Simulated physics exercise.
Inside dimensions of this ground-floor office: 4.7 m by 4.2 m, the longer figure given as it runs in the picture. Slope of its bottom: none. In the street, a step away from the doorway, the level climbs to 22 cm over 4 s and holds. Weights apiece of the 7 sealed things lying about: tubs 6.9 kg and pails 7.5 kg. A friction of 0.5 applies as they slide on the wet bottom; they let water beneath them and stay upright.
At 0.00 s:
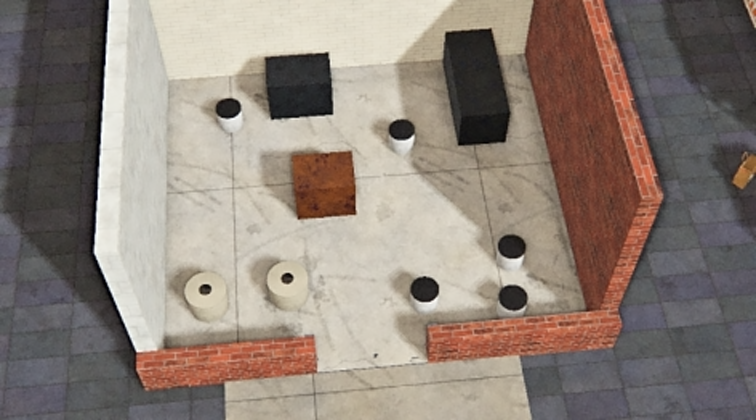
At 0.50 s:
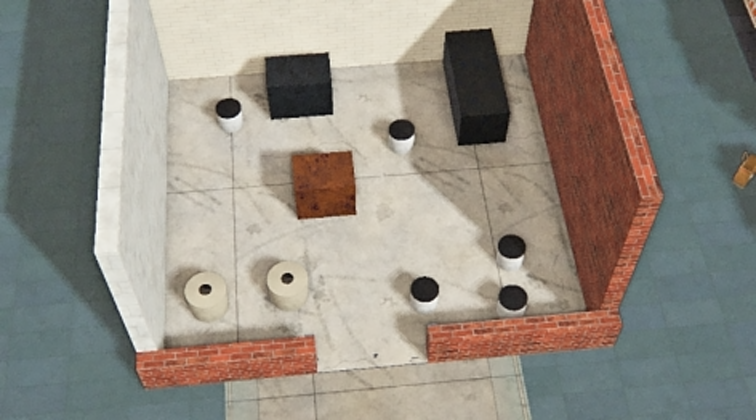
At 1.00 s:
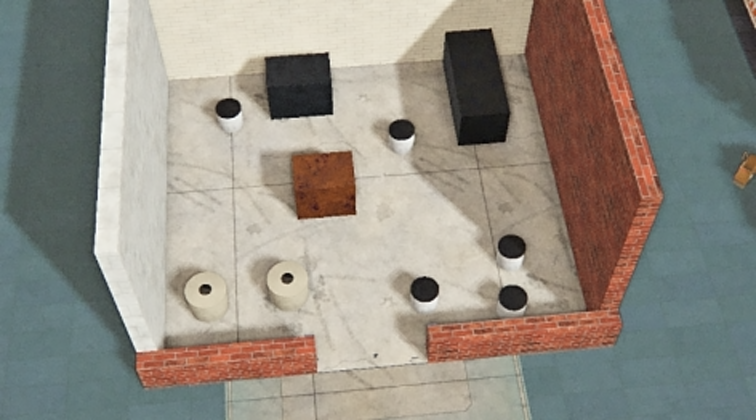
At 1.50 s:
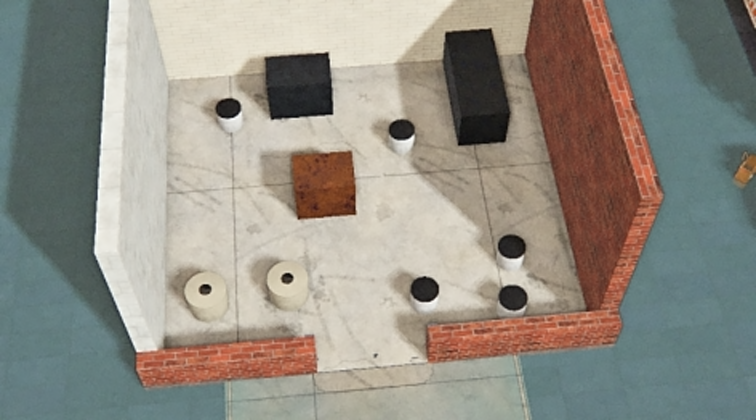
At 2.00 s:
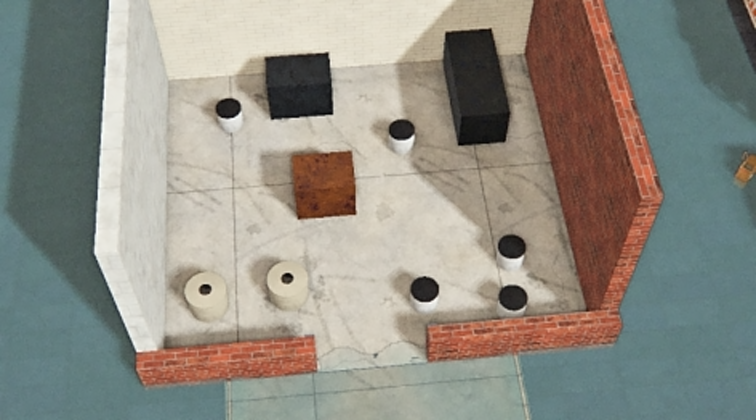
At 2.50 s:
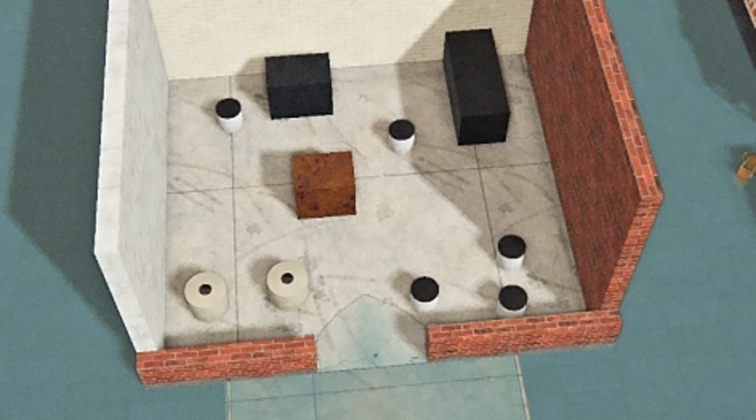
To begin with, dark paving surrounds a roofless room holding dark blocks, a rusty brown box and several small round containers. Blue-green water then covers the paving outside and gradually spreads over the pale slab at the doorway. Finally it creeps just inside the opening, while every object stays still.
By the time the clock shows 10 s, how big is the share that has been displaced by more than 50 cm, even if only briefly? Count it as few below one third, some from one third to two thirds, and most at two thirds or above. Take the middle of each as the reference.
Few.
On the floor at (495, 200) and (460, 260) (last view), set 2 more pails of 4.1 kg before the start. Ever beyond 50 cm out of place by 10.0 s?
Well, the first one stays under the mark, and the second stays under the mark.
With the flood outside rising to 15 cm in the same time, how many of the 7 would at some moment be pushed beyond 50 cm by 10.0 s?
Count under that change: 0.
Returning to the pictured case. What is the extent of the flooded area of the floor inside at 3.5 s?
That flooded area is roughly 2.5 m2.
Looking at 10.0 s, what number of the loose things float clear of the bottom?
Total: 1.
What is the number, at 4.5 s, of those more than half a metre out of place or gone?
Answer: 0.
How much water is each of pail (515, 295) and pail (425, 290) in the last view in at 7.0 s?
Around 2 cm and 4 cm.
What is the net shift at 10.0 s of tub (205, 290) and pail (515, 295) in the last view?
Shifts: 20 cm / 0 cm.
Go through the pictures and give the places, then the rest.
The first frame shows a tub at (205, 290) rests on the ground; a tub at (287, 279) rests on the ground; 0.0 m2 under water; 0 of 7 have shifted.
The second frame shows a tub at (205, 290) rests on the ground; a tub at (287, 279), on the bottom; water covers 0.0 m2; 0 of 7 have shifted.
The third frame shows a tub at (205, 290), on the bottom; a tub at (287, 279) rests on the ground; 0.0 m2 under water; 0 of 7 have shifted.
The fourth frame shows a tub at (205, 290), on the bottom; a tub at (287, 279) rests on the ground; 0.0 m2 under water; 0 of 7 have shifted.
The fifth frame shows a tub at (205, 290), on the bottom; a tub at (287, 279), on the bottom; 0.0 m2 under water; 0 of 7 have shifted.
The sixth frame shows a tub at (205, 290), on the bottom; a tub at (287, 279) rests on the ground; water covers 0.6 m2; 0 of 7 have shifted.
After 3.5 s 0 of 7 are over 50 cm from their spots; 0 afloat.
After 4.5 s 0 of 7 are over 50 cm from their spots; 0 afloat.
After 7.0 s 1 of 7 are over 50 cm from their spots; 0 afloat.
After 10.0 s 1 of 7 are over 50 cm from their spots, and 1 have been at some point; 1 afloat.
